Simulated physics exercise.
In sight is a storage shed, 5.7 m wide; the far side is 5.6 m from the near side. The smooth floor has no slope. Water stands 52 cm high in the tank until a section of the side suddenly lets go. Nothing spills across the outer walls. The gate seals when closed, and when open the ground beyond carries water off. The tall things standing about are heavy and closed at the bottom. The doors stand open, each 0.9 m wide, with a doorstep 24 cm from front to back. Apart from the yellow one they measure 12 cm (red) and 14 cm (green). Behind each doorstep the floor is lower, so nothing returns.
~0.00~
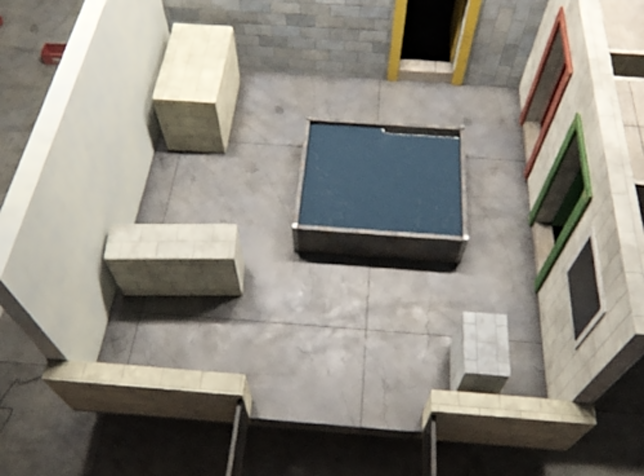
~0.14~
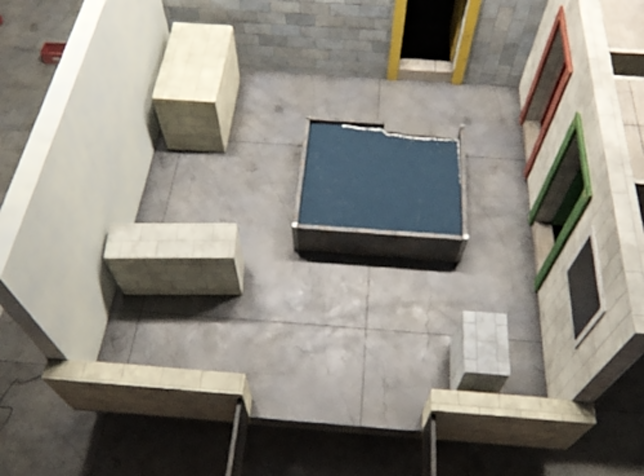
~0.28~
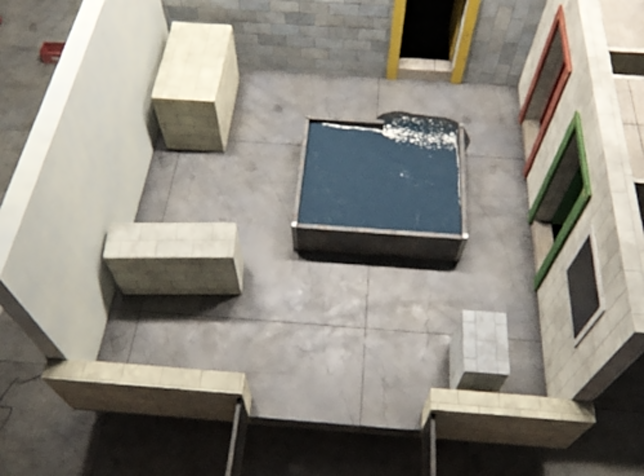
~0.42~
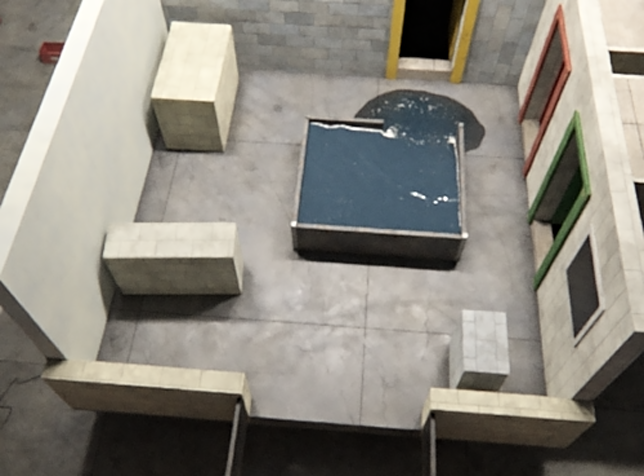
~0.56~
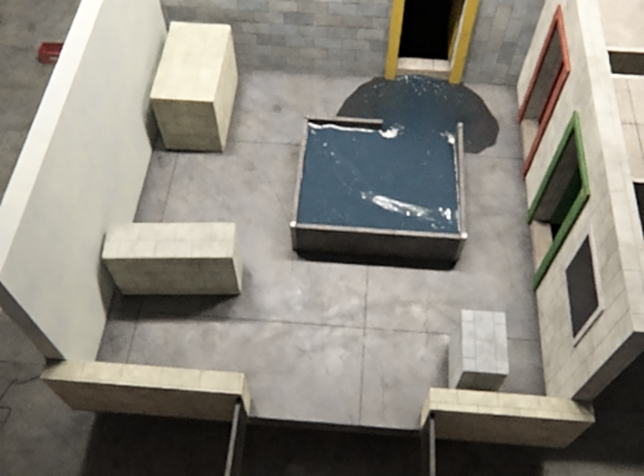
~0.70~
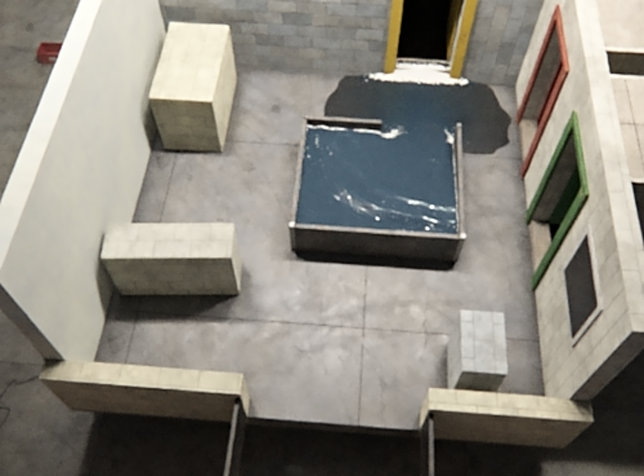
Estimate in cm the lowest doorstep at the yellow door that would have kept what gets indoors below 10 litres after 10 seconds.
Close to 31 cm is just enough.
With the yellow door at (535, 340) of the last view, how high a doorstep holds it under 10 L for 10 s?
About 12.5 cm.
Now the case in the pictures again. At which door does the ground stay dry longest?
The green one.
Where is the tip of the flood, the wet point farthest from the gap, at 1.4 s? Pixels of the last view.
Around (281, 72).
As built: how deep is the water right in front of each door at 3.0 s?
Depths in cm: Red 15, yellow 26, green 4.
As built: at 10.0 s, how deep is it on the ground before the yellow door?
Roughly 9.0 cm deep.
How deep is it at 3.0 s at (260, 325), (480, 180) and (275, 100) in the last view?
About 0, 4 and 4 cm.
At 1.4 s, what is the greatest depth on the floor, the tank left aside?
Up to some 49 cm.
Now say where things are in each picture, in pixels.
Still water, 52 cm deep, in the tank at (382, 178); the yellow door at (432, 34) is dry, in the first picture.
The front is at a hidden place, 0.3 m from the gap on the far side; 0.2 m2 of floor is wet, 52 cm left at the back, in the second picture.
The gap is on the far side, the front 0.7 m out at (390, 116); the back of the tank holds 52 cm, in the third picture.
The front is at (398, 94), 1.2 m from the gap on the far side; 1.7 m2 of floor is wet, 52 cm left at the back, in the fourth picture.
The front is at (383, 78), 1.5 m from the gap on the far side; 2.6 m2 of floor is wet, 52 cm left at the back, in the fifth picture.
The front is at (398, 63), 1.6 m from the gap on the far side; 3.2 m2 of floor is wet, 48 cm left at the back; water is at the yellow door at (429, 33), in the sixth picture.
After 1.4 s water covers 15 % of the floor, deepest (49 cm) near (510, 85); 33 cm at the yellow door, 18 litres in over its 23 cm doorstep.
After 3.0 s water covers 40 % of the floor, deepest (28 cm) near (510, 85); 26 cm at the yellow door, 74 litres in over its 23 cm doorstep.
After 10.0 s water covers 95 % of the floor, deepest (11 cm) near (524, 418); 9 cm at the yellow door, 80 litres in over its 23 cm doorstep.
At the yellow door as built, the water arrived by 0.6 s and peaked near 34 cm at 1.6 s.
With a doorstep of 26.5 cm, 41 litres would have come in within the 10 s; with 36 cm, 0 litres. So under 10 litres takes about 31 cm.
